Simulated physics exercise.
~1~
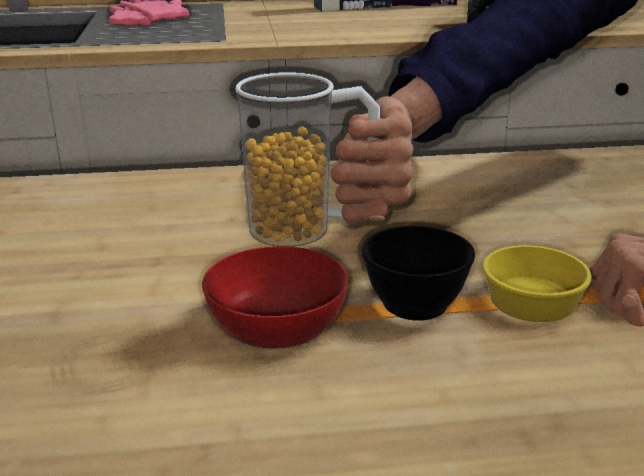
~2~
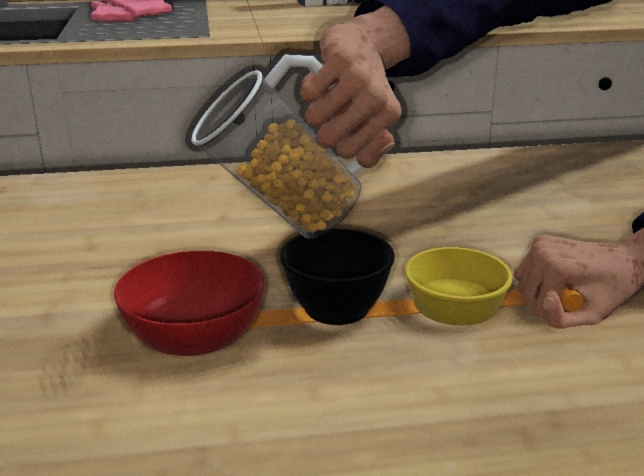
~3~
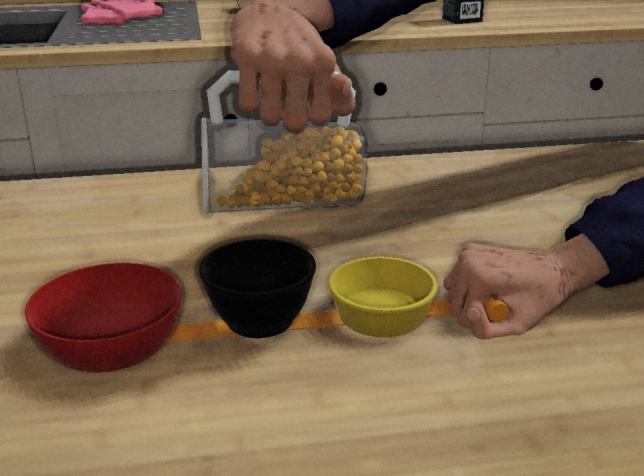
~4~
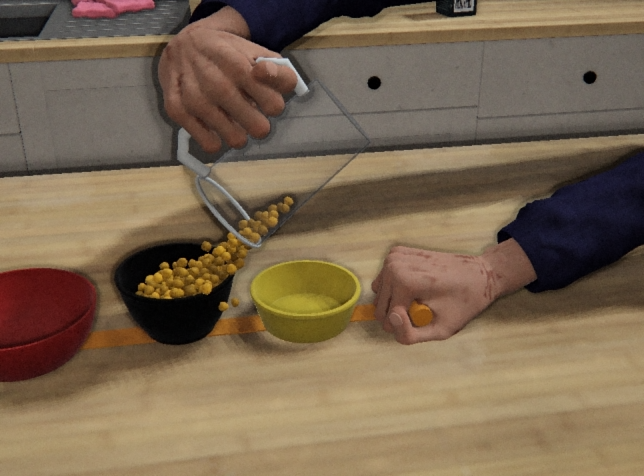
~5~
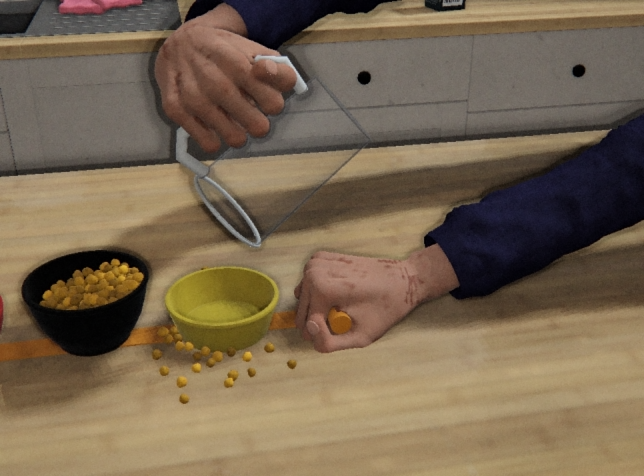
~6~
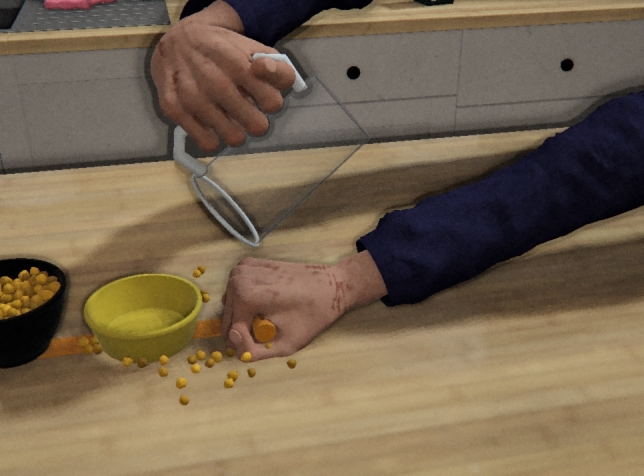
On a pale wooden kitchen counter, seen from the front and slightly above, a red bowl, a black bowl and a yellow dish stand in a row from left to right, joined by an orange strip. One hand holds a clear cup of yellow-orange maize kernels behind them, while another grips the strip's right end. The row slides steadily left as the cup tips over. Kernels pour mostly into the black bowl, and some scatter on the counter around the yellow dish. Finally, the upturned cup is empty, the yellow dish looks empty, and the red bowl is out of view.
